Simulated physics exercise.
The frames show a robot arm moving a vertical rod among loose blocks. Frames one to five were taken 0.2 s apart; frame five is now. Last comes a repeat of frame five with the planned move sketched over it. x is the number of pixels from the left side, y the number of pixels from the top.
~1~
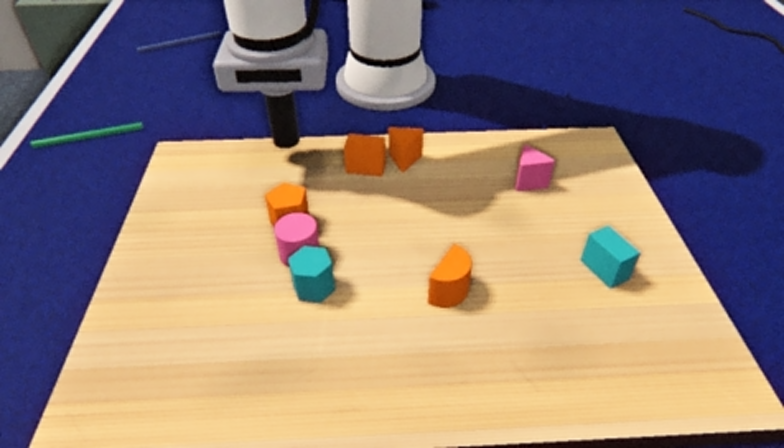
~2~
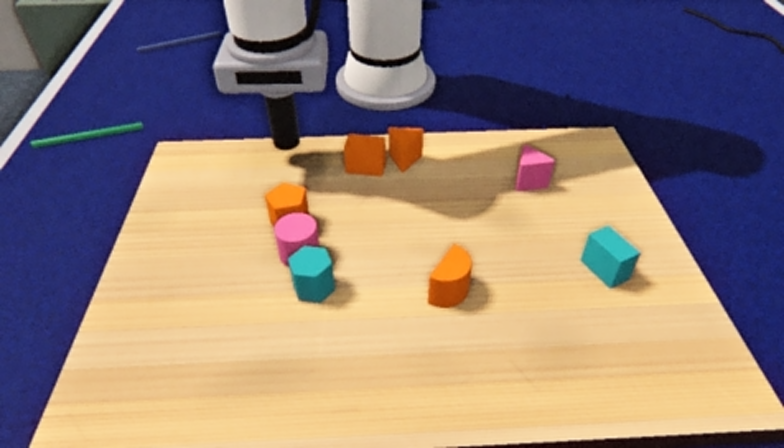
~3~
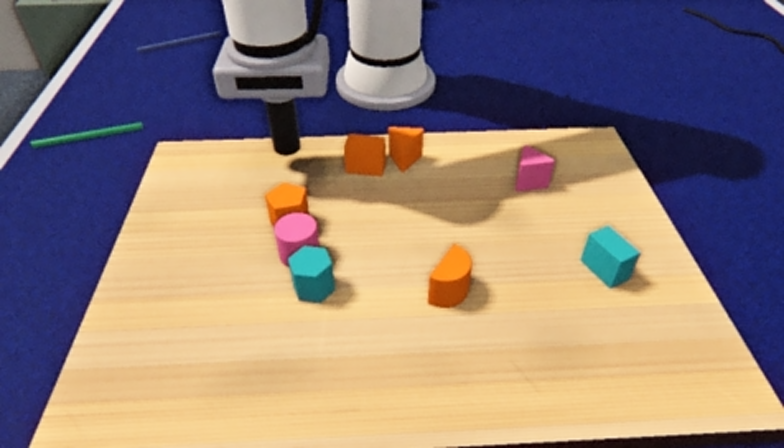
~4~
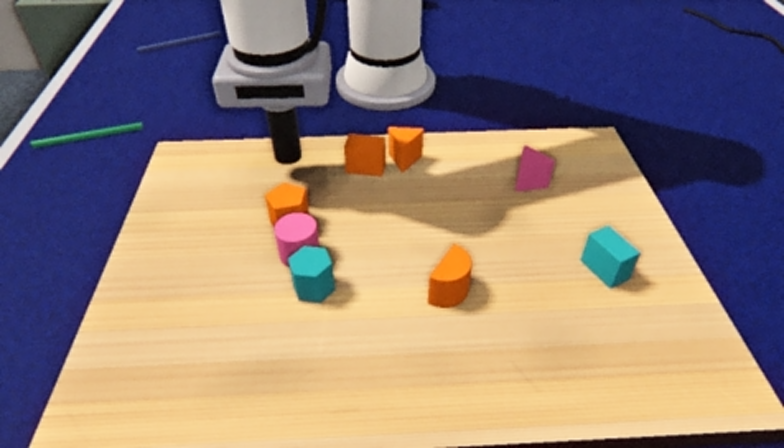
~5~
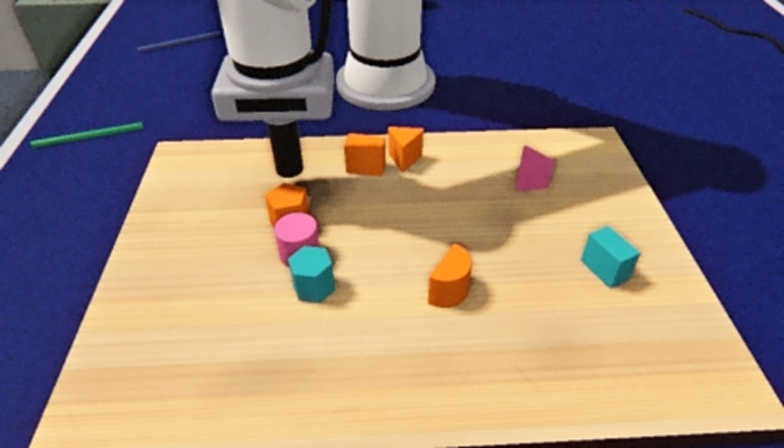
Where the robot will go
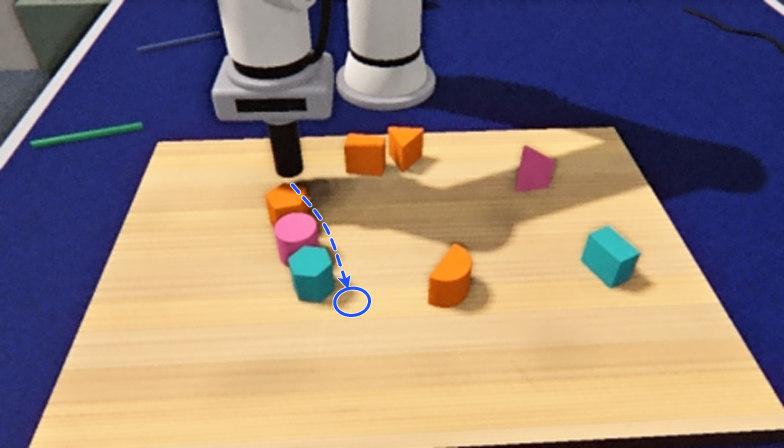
The video shows a robot arm holding a dark vertical rod over a wooden board scattered with orange, pink and turquoise blocks. The rod moves slightly toward the viewer, nearing the orange five-sided block, while the blocks stay still.
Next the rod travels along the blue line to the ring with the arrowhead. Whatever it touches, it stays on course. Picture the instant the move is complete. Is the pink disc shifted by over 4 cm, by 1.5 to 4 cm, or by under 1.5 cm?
It moves only a bit, under 1.5 cm.
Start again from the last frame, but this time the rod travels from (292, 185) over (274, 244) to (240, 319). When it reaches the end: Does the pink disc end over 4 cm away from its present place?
Final answer: Yes.
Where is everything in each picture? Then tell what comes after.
Tip of the rod (287, 141), middles of tops, orange five-sided block (286, 195), pink disc (295, 226), turquoise six-sided block (310, 260), orange rectangle (365, 141), in the first picture.
Rod (287, 143), nothing pushed, in the second picture.
Rod (287, 148), nothing pushed, in the third picture.
Rod (288, 157), nothing pushed, in the fourth picture.
Rod (290, 170), orange five-sided block (286, 195), pink disc (295, 226), turquoise six-sided block (310, 260), orange rectangle (365, 141), in the fifth picture.
The line goes from (292, 185) by way of (329, 234) to (352, 302).
On the path given first. One third of the way, rod (317, 201); orange five-sided block (284, 201), turned 25° clockwise; pink disc (295, 228).
Two thirds of the way, rod (336, 240); orange five-sided block (284, 202), turned 35° clockwise; pink disc (294, 229).
At the end, rod (351, 286); orange five-sided block (284, 202), turned 35° clockwise; pink disc (294, 229); turquoise six-sided block (306, 272), turned 45° clockwise; orange rectangle unmoved.
